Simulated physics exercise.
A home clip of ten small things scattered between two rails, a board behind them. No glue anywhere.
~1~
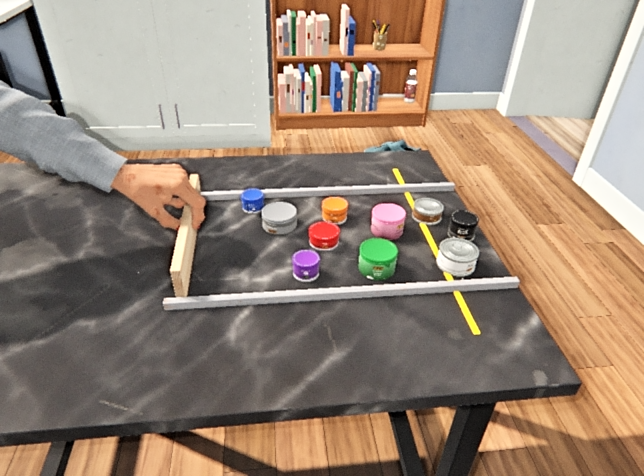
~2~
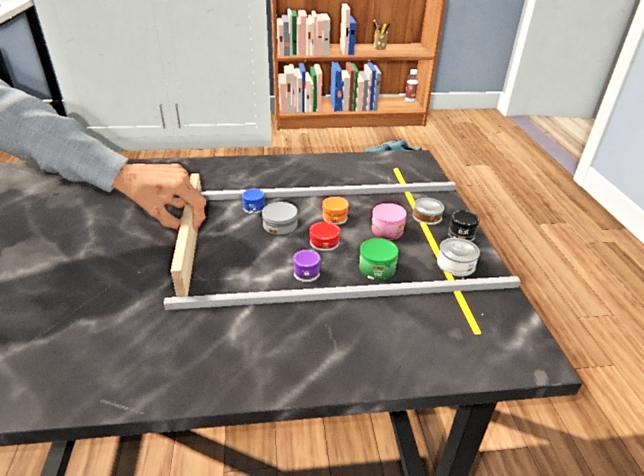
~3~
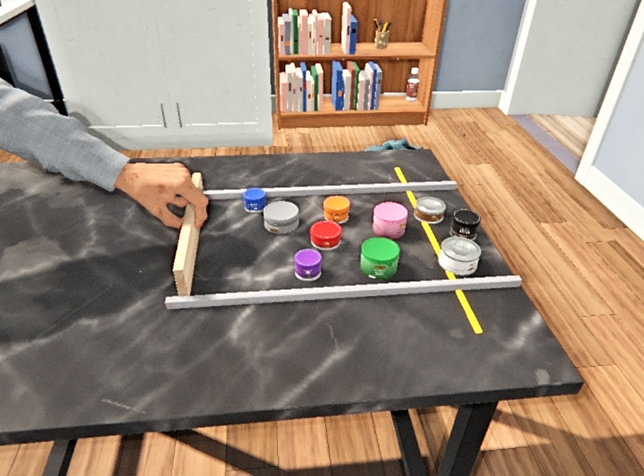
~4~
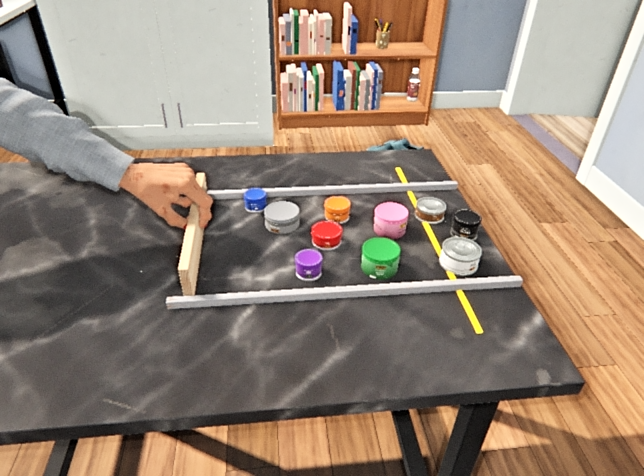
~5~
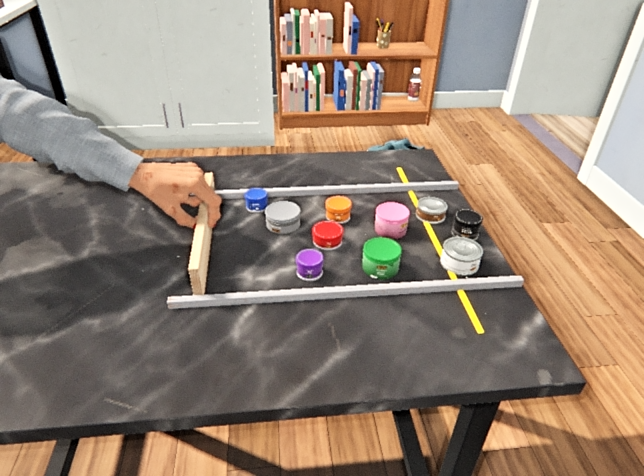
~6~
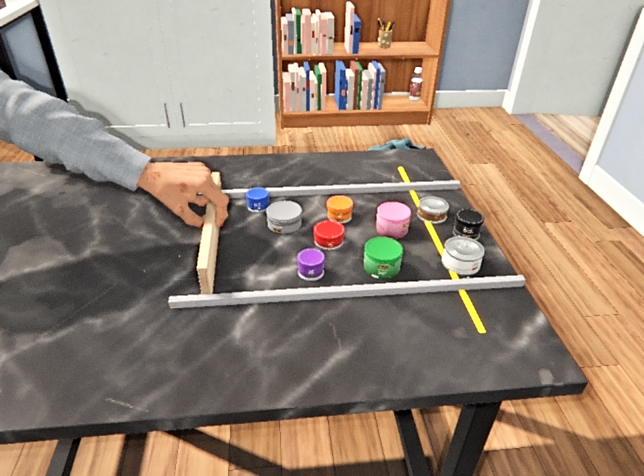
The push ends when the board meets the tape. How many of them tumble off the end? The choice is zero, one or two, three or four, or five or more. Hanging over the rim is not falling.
As it turns out, the number that fall off is one or two.
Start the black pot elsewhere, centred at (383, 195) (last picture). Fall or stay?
The black pot stays on.
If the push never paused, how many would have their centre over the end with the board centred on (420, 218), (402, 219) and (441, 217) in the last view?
The counts: 1, 0 and 3.
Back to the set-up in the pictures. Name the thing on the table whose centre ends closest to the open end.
The brown pot.
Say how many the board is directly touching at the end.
The number is 4.
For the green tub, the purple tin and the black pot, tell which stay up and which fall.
The green tub remains up; the purple tin holds on; the black pot goes over.
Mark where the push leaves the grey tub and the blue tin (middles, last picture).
Near (442, 210) and (426, 191).
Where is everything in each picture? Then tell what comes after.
Black pot (463, 227); white tin (457, 257); brown pot (427, 211); board (189, 230); tape (427, 233), in the first picture.
White tin (458, 257); board (189, 230), in the second picture.
Brown pot (429, 210); orange tin (337, 210), in the third picture.
Black pot (466, 225); grey tub (282, 218), in the fourth picture.
White tin (461, 256); blue tin (257, 200), in the fifth picture.
Black pot (468, 225); white tin (463, 256); brown pot (433, 210); board (212, 228); tape (432, 232), in the sixth picture.
Soon after, none off yet; black pot at rest near (468, 225); white tin at rest near (463, 256); brown pot at rest near (433, 210).
Then, none off yet; black pot at rest near (468, 225); white tin moved about its own width near (486, 254); brown pot moved a little near (440, 208).
By the end, the number that fall off is one or two; fallen, white tin and black pot.
